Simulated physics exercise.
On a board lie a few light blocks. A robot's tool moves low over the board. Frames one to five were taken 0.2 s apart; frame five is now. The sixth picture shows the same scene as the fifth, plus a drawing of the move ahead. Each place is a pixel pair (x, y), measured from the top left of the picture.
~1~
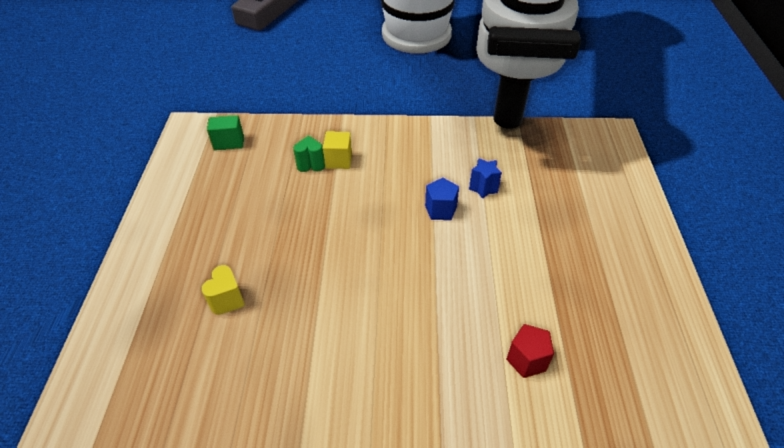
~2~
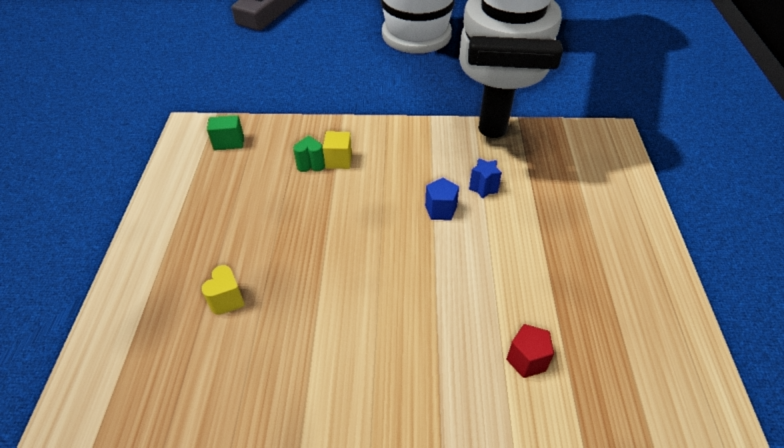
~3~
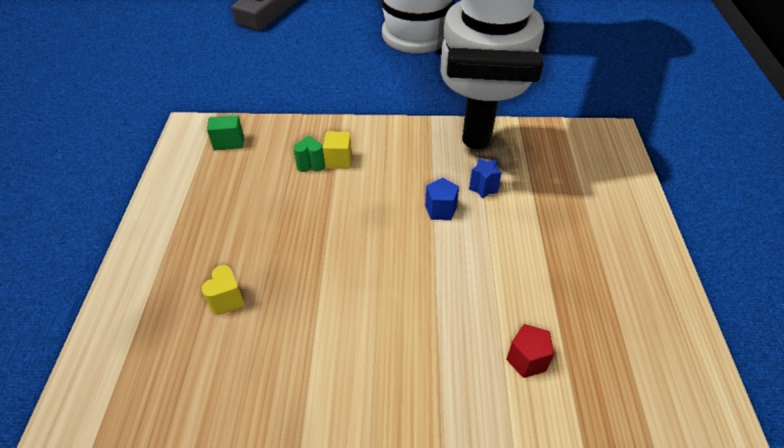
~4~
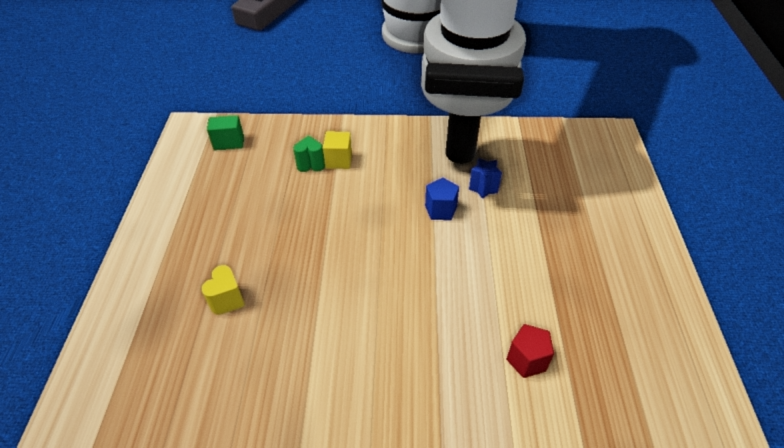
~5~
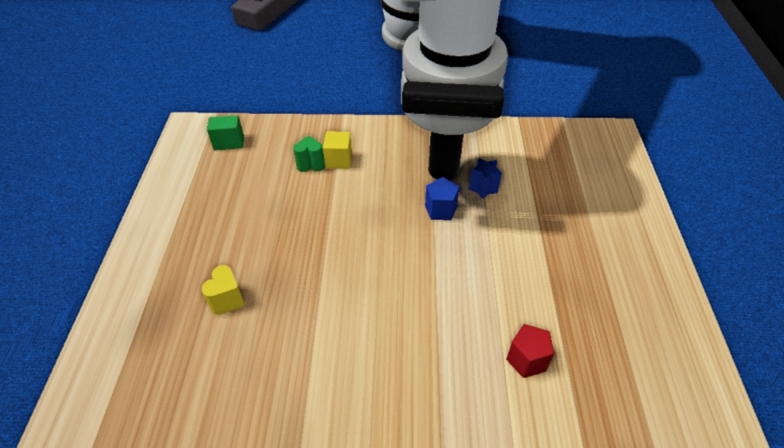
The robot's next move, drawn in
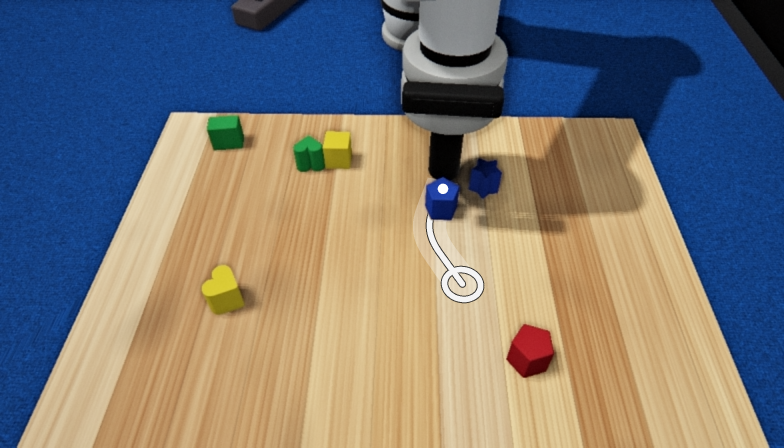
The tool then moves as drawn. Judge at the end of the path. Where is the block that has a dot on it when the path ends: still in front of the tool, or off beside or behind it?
My guess is it keeps its place ahead of the tool.
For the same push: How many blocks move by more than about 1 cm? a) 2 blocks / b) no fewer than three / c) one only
I'll go with c - one only.
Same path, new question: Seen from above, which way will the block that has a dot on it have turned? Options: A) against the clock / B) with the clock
A
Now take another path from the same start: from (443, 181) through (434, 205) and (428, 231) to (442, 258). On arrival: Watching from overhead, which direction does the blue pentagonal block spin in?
Against the clock.
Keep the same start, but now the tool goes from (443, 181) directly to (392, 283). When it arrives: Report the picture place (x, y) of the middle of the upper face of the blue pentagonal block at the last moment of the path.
My best guess is (446, 230).
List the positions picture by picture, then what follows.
The first frame shows tool's lower end at (508, 120); blue pentagonal block at (443, 189); blue star block at (487, 167).
The second frame shows tool at (493, 129); blocks still.
The third frame shows tool at (477, 140); blocks still.
The fourth frame shows tool at (460, 154); blocks still.
The fifth frame shows tool at (444, 171); blue pentagonal block at (443, 189); blue star block at (487, 167).
Drawn move, from (443, 181) through (432, 212) and (436, 248) to (463, 284); the dot is on the blue pentagonal block.
The first path, step by step. One third of the way, tool at (432, 203); blue pentagonal block at (444, 216), turned 35° anticlockwise.
Two thirds of the way, tool at (438, 239); blue pentagonal block at (463, 248), turned 90° anticlockwise.
At the end, tool at (464, 275); blue pentagonal block at (495, 285), turned 95° anticlockwise; blue star block still.
